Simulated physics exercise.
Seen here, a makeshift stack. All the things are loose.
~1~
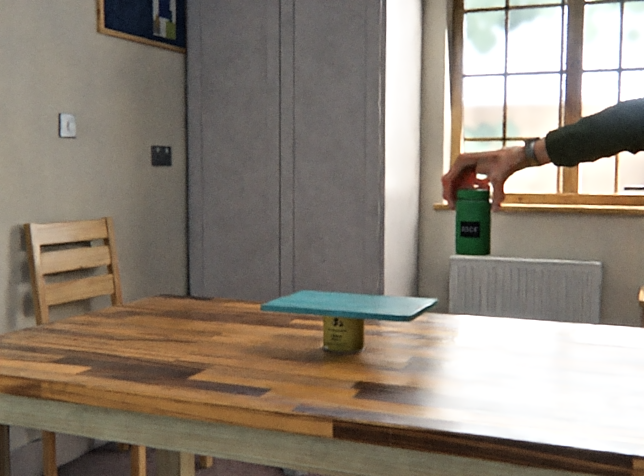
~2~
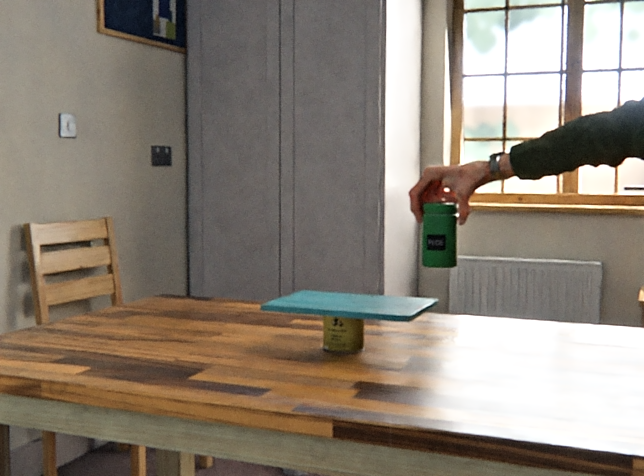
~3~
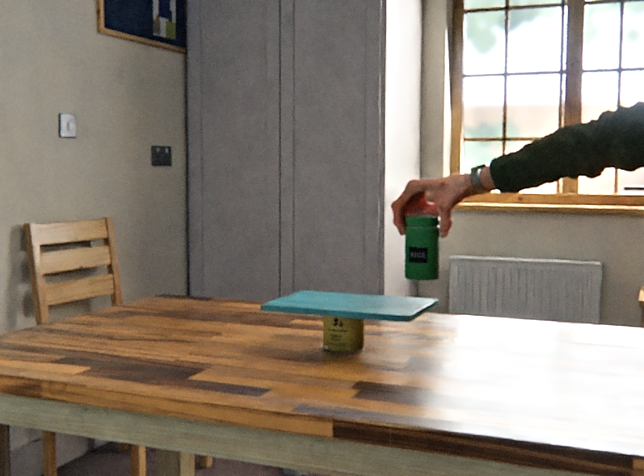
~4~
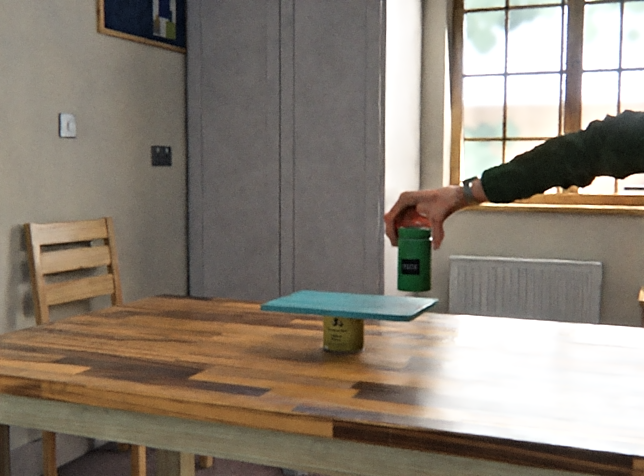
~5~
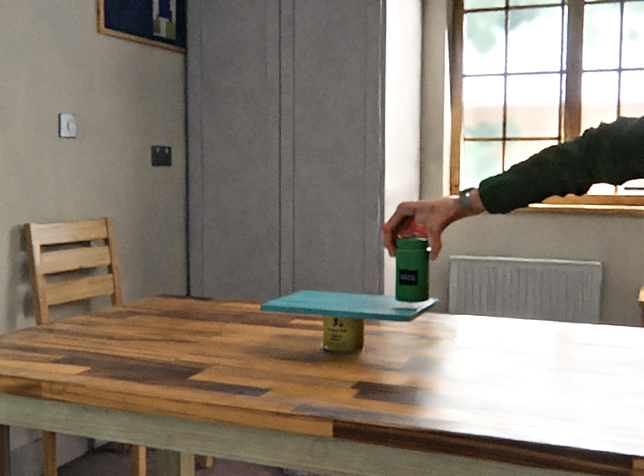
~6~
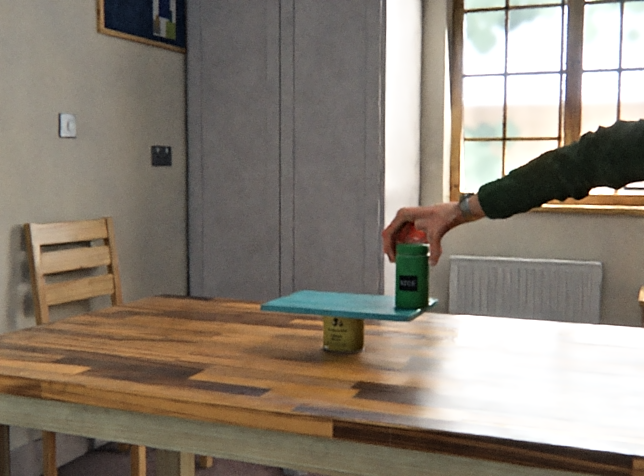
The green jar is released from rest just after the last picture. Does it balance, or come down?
It gives way.
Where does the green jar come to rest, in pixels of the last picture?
At about (468, 345).
Then, 0.30 s past the last view, green jar now fallen; turquoise board rocked 31° from its first pose.
Then, 0.50 s past the last view, turquoise board rocked 37° from its first pose.
Then, 1.30 s past the last view, turquoise board rocked 4° from its first pose.
Finally, fallen, green jar; the other 2 still in place. Final places as the last picture's camera would see them, green jar near (468, 345). The stack loses its balance.
